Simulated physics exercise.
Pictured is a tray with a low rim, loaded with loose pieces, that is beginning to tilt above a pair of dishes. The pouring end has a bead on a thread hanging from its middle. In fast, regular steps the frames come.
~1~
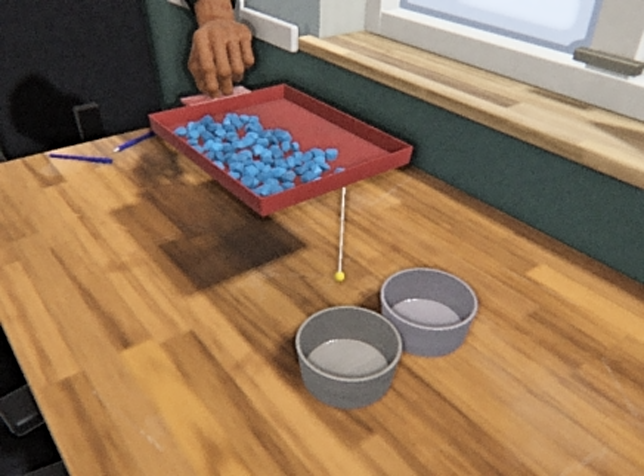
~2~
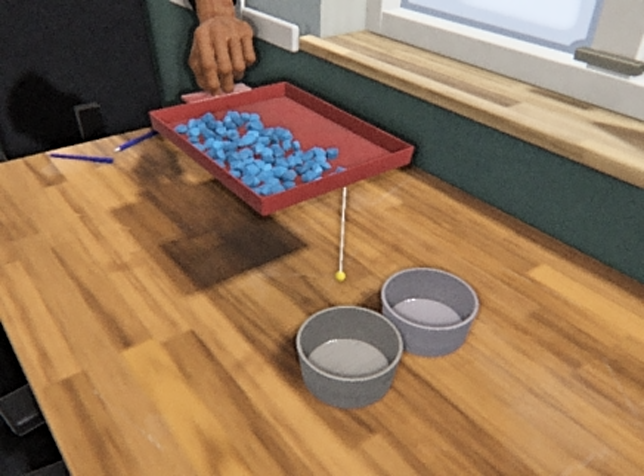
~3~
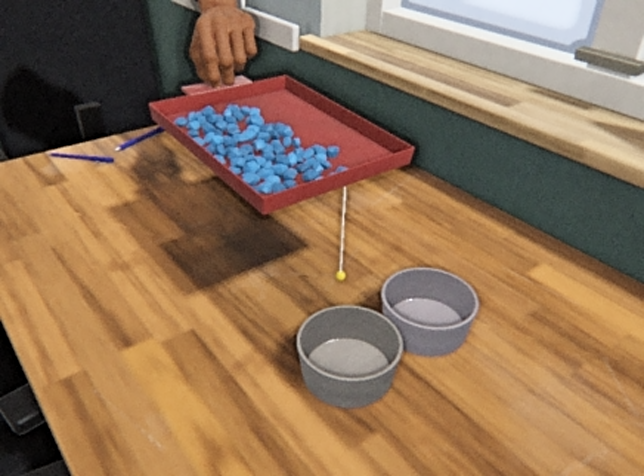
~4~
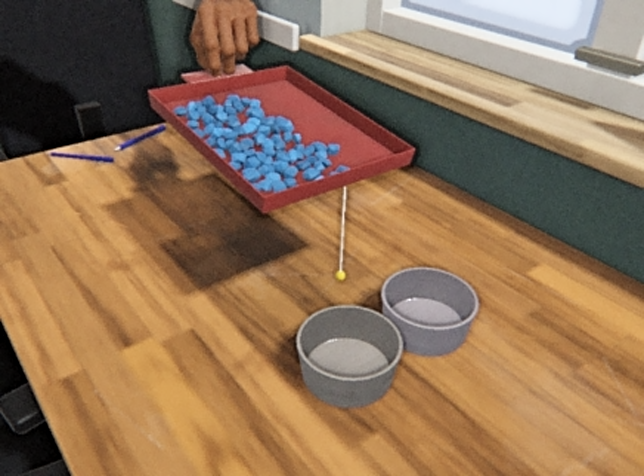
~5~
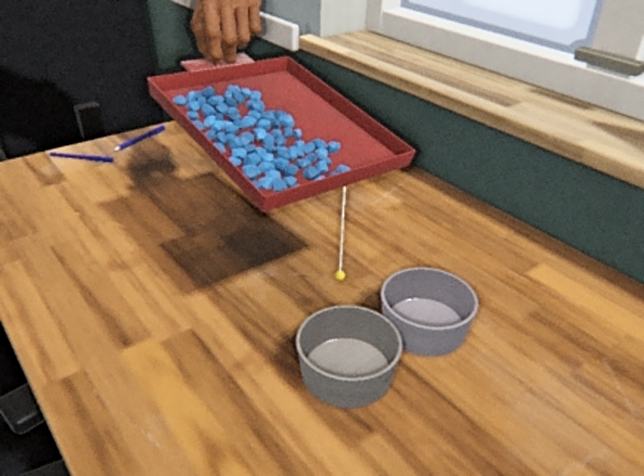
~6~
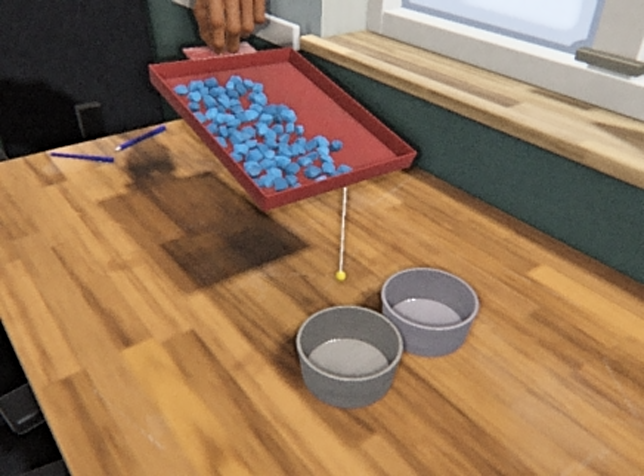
Above a wooden table, a hand slowly raises the back of a red tray of blue stones.
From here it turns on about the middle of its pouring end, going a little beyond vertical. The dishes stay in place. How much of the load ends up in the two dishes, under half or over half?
Over half.
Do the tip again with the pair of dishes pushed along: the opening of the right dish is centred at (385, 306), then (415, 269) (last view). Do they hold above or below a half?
The dishes end up with the greater share in the first try and the greater share in the second.
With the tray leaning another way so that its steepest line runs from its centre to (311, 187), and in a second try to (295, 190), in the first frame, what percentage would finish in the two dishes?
60 and 40 per cent, in that order.
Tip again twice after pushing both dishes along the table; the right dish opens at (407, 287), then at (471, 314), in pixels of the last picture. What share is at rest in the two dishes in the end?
It comes to roughly 90 per cent in one try and roughly 10 per cent in the next.
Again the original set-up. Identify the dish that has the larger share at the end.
Fuller: The dish on the right.
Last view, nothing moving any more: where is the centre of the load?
Near pixel (412, 328).
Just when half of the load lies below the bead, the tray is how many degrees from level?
100° or so.
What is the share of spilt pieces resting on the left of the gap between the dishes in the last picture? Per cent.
About 60 %.
Shortly afterwards, tray tipped steeply; the whole lot on the tray.
Next, tray tipped right over; near a quarter on the tray; near a quarter in the left dish; near a third in the right dish; a little outside both; near a quarter in the air.
Some moments later, tray tipped past a quarter turn; near a quarter in the left dish; near half in the right dish; near a quarter outside both.
In the end, tray tipped past a quarter turn; near a quarter in the left dish; near half in the right dish; near a quarter outside both.
